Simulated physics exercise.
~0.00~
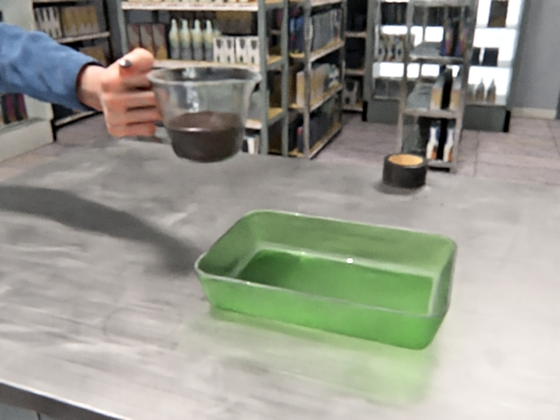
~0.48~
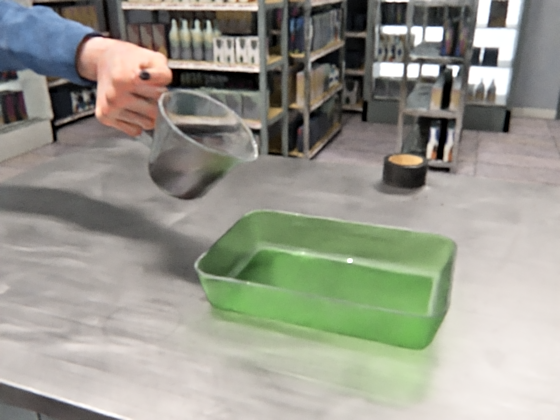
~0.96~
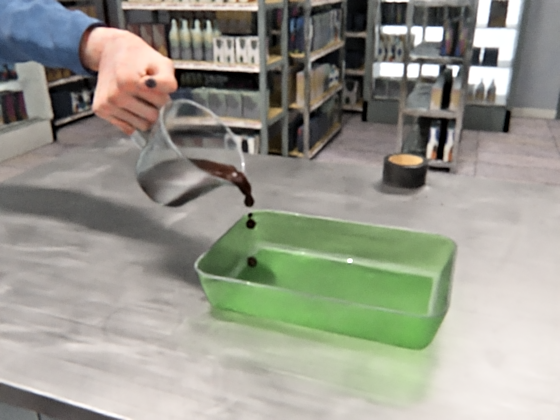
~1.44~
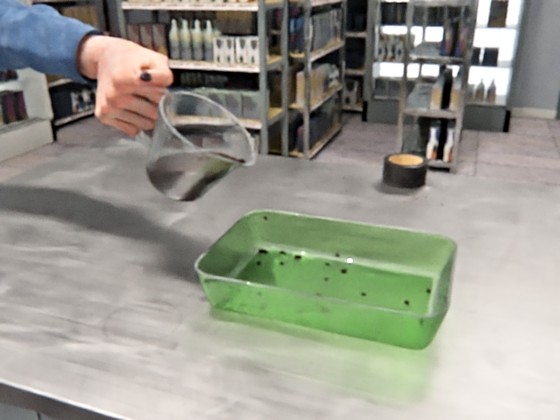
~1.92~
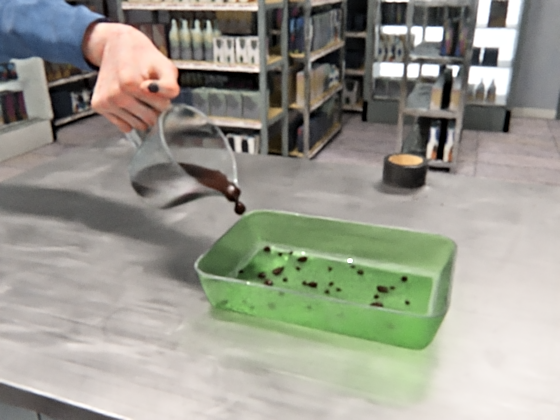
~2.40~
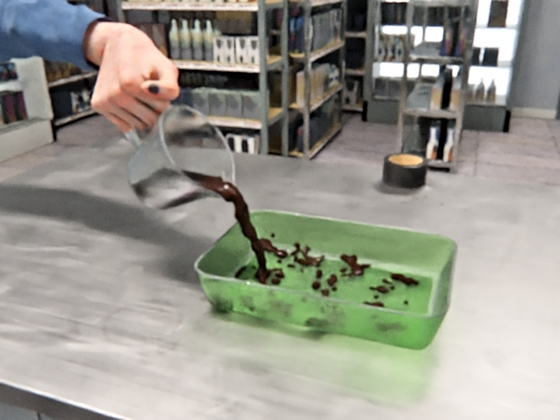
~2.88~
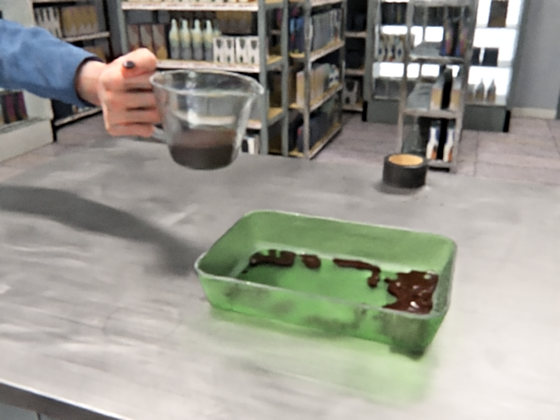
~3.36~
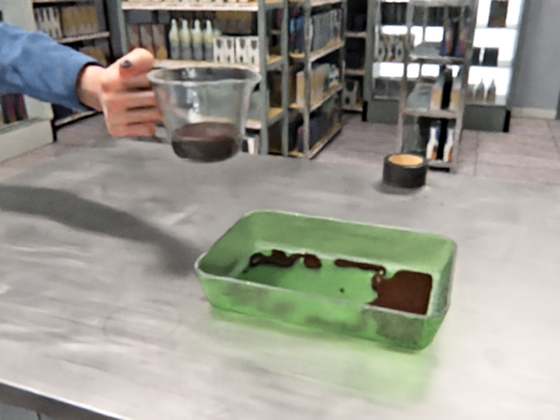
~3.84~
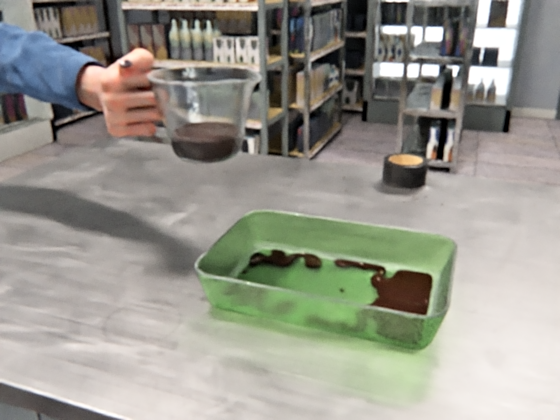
A dark liquid spilled from a glass jug into a green glass dish as a hand tipped the jug, eased it back, then tipped it further. Finally the hand held the jug upright, some liquid still inside, with a dark patch in the dish's right end.
